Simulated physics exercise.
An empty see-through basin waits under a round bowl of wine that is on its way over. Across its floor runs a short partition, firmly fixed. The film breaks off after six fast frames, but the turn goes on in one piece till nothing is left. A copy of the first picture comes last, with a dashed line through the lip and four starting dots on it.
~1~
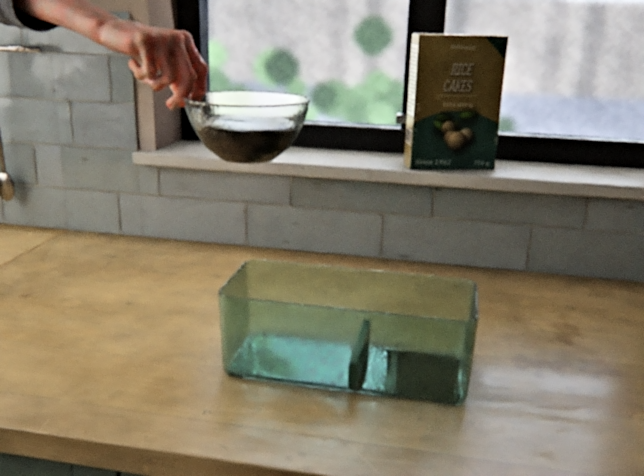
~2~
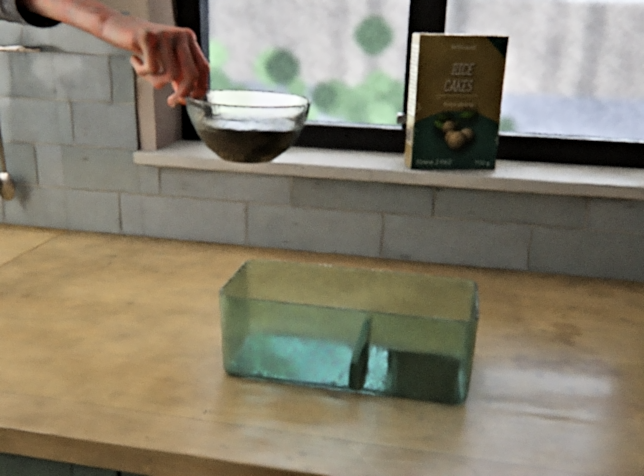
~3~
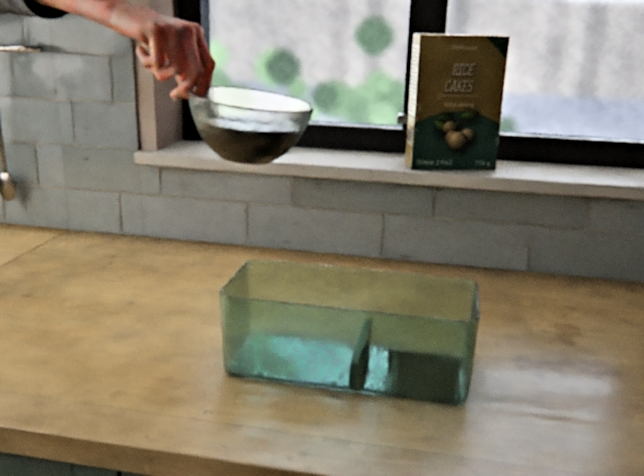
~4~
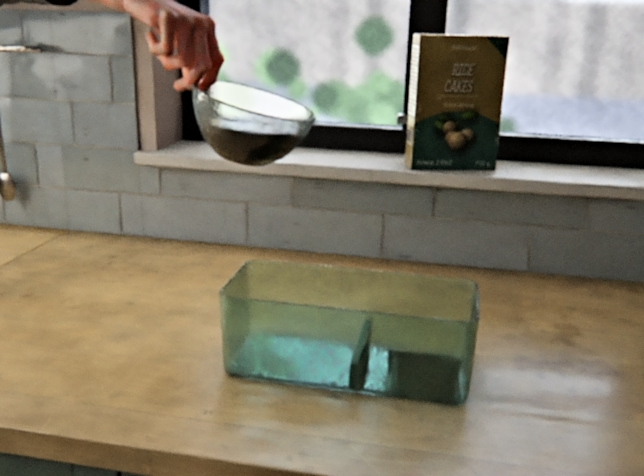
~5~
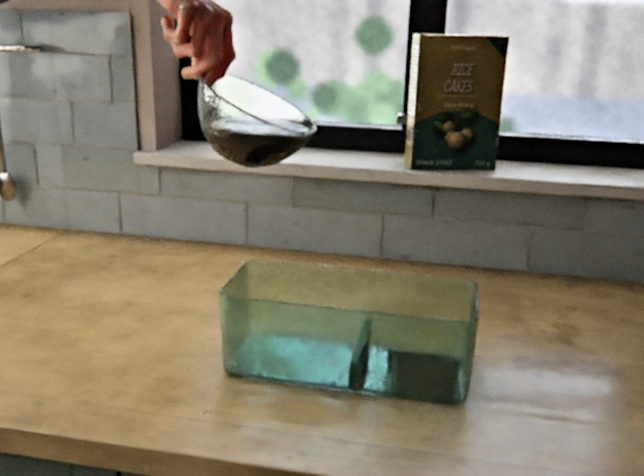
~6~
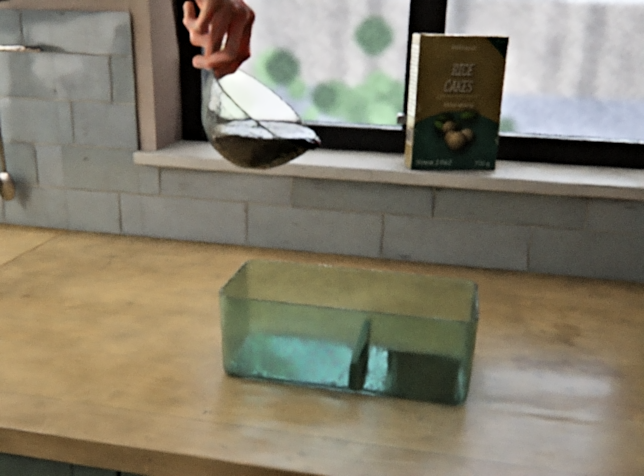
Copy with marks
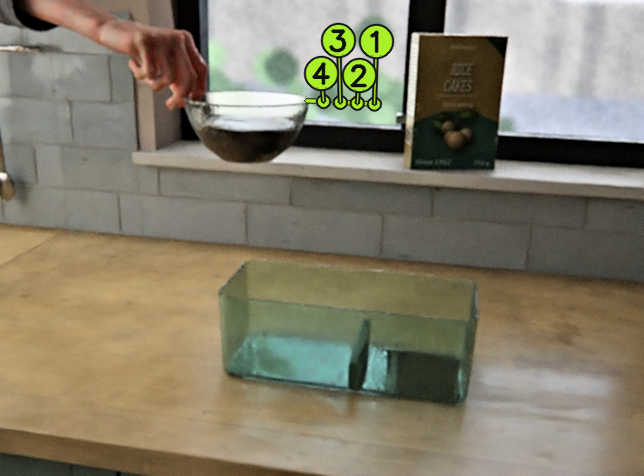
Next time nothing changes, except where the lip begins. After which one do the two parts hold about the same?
4.
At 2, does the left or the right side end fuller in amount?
More ends on the right.
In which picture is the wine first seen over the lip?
Picture 6.
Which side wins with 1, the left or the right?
The right side.
On the marked copy, 1 at (374, 104); 2 at (357, 103); 3 at (340, 102); 4 at (323, 101).
If 1 is chosen, about 9 % ends left of the wall and 89 % right of it.
If 2 is chosen, about 13 % ends left of the wall and 86 % right of it.
If 3 is chosen, about 26 % ends left of the wall and 72 % right of it.
If 4 is chosen, about 48 % ends left of the wall and 50 % right of it.
